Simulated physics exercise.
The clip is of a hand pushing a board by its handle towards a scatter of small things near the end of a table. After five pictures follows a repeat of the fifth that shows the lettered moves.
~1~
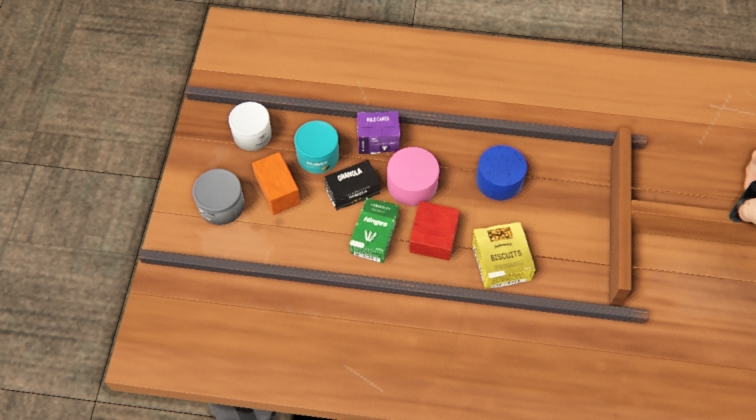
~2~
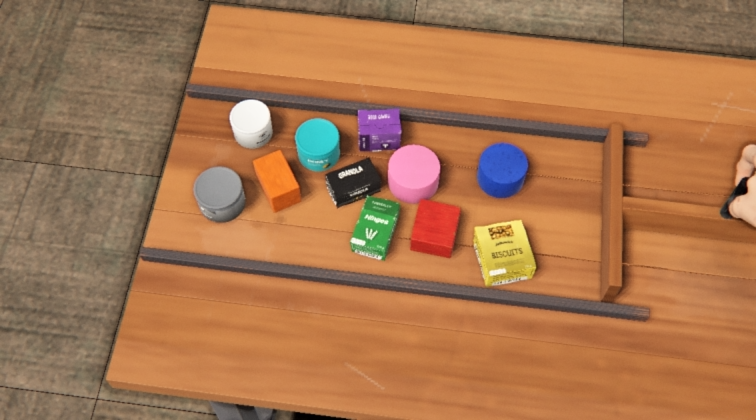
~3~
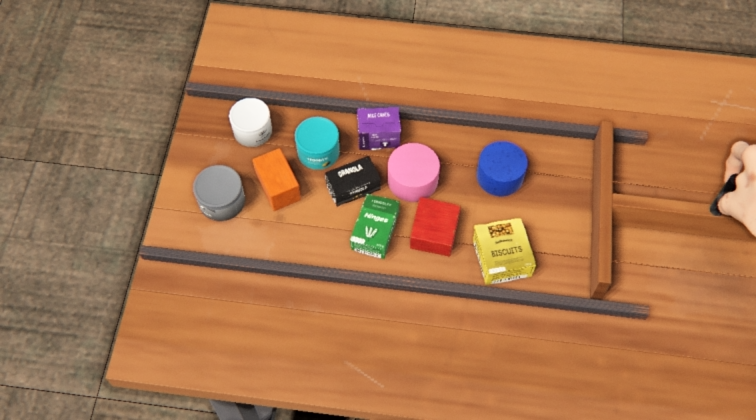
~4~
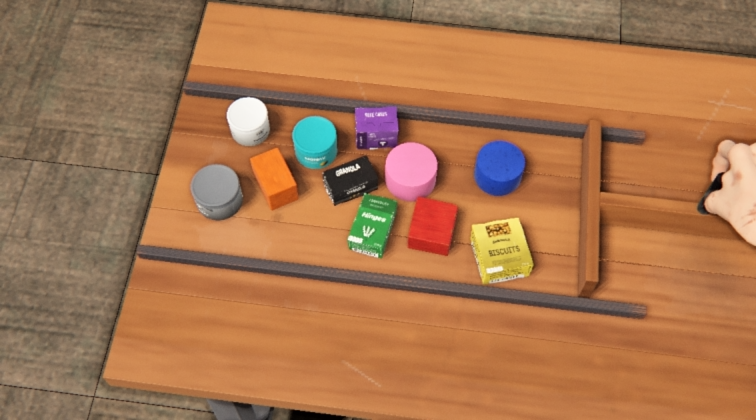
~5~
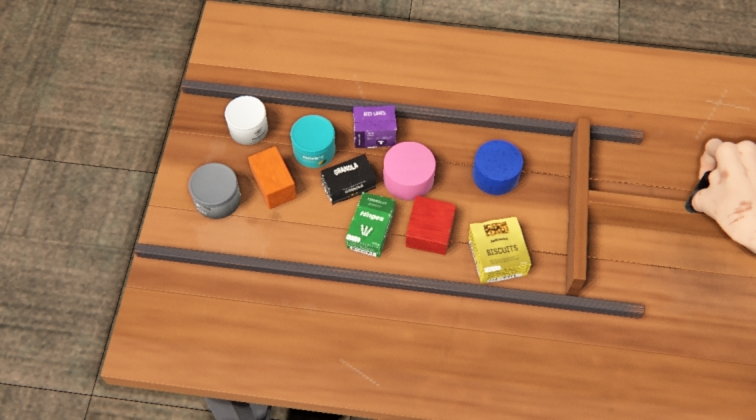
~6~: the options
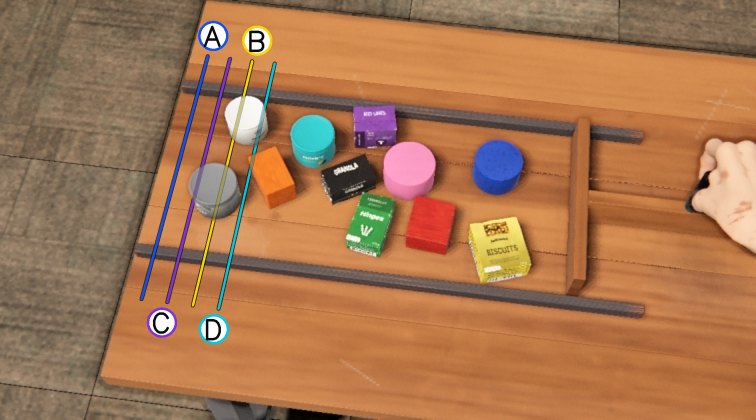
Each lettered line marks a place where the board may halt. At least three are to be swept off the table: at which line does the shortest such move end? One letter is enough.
At D, and not before.
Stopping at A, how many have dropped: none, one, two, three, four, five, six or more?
In all, six or more.
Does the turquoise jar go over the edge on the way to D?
No.
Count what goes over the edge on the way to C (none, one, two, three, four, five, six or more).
Six or more.
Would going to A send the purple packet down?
Yes.
On the marked copy, A at (177, 169); B at (225, 174); C at (201, 172); D at (249, 177).
Taking D. A third of the way, board (460, 181); yellow box (423, 238); green box (339, 223).
Two thirds of the way, board (341, 167); grey jar (177, 189); orange block (219, 177).
When it is over, board (249, 156); grey jar over the edge; orange block over the edge; three fallen.
As for the rest, A drops eleven, but is farther than needed; B drops six, but is farther than needed; C drops eight, but is farther than needed.
